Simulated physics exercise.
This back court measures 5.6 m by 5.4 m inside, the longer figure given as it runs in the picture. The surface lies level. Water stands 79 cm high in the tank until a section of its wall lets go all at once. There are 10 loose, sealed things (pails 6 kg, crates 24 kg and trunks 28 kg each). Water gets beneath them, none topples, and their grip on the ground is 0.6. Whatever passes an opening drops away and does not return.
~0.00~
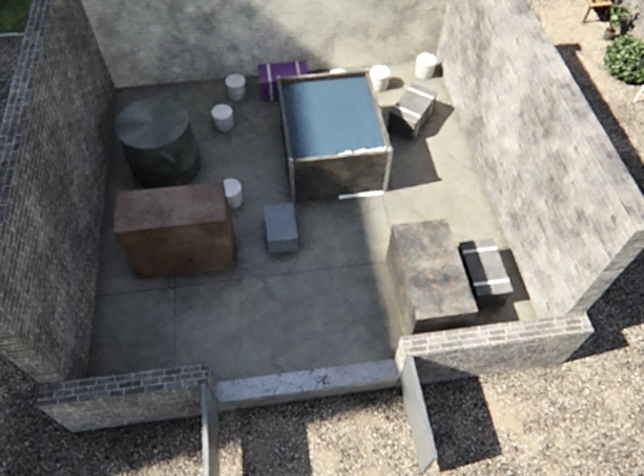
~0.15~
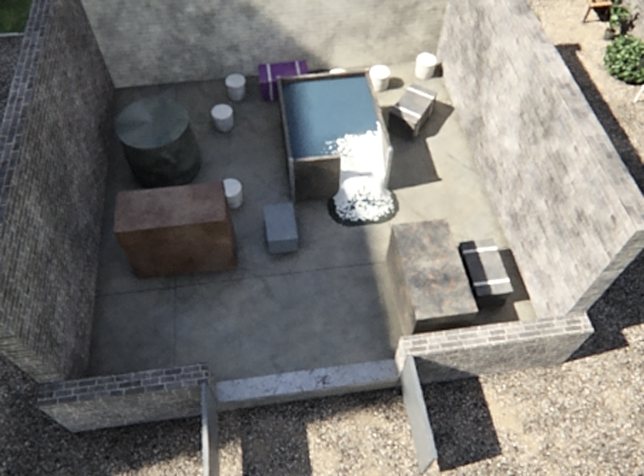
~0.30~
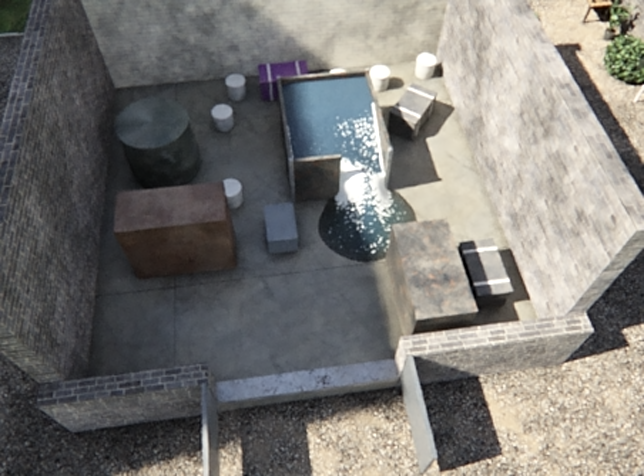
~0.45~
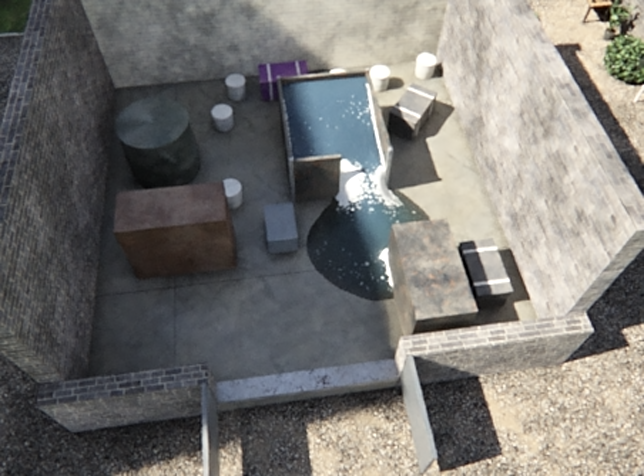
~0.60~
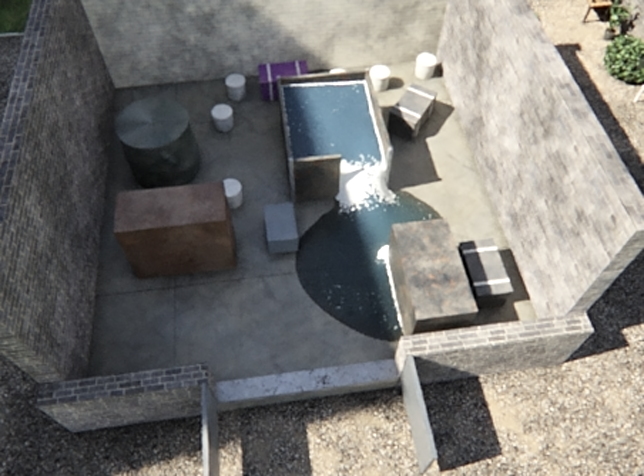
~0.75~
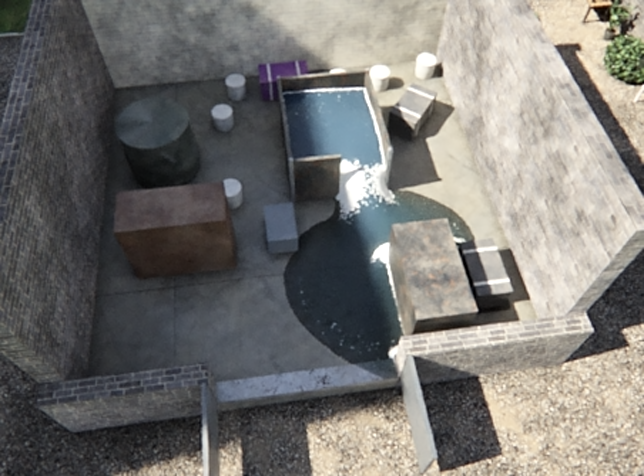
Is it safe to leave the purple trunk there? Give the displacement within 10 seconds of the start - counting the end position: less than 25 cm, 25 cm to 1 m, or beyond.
The purple trunk stays put.
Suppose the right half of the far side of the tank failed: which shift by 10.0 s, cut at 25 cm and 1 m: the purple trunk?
In that case the purple trunk is nudged along.
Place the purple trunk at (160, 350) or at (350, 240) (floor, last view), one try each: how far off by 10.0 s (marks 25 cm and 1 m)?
In turn: It stays put; it gets carried off.
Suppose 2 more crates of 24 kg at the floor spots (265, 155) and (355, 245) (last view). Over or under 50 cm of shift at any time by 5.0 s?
In turn: Under, more.
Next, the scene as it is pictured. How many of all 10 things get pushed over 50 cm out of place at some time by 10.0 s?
4 of them.
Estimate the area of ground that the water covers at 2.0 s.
About 11.5 m2.
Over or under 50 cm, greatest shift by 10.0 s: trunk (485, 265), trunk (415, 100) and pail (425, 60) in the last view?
In that order: Past it, more, more.
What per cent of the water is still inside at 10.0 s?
Some 56 per cent remains.
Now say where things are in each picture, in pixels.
The purple trunk at (284, 71), on the bottom; water covers 2.0 m2; 0 of 10 have shifted, in the first picture.
The purple trunk at (284, 71), on the bottom; water covers 2.5 m2; 0 of 10 have shifted, in the second picture.
The purple trunk at (284, 71) rests on the ground; water covers 3.3 m2; 0 of 10 have shifted, in the third picture.
The purple trunk at (284, 71), on the bottom; water covers 4.2 m2; 0 of 10 have shifted, in the fourth picture.
The purple trunk at (284, 71) rests on the ground; 5.1 m2 under water; 0 of 10 have shifted, in the fifth picture.
The purple trunk at (284, 71) rests on the ground; 6.1 m2 under water; 0 of 10 have shifted, in the sixth picture.
After 2.0 s the purple trunk is near (284, 71), 0.0 m from its start, aground; 0 of 10 are out; 0 afloat.
After 4.5 s the purple trunk is near (284, 71), 0.0 m from its start, aground; 0 of 10 are out; 1 afloat.
After 7.0 s the purple trunk is near (284, 71), 0.0 m from its start, aground; 0 of 10 are out; 1 afloat.
After 10.0 s the purple trunk is near (284, 71), 0.0 m from its start, aground; 0 of 10 are out; 0 afloat.
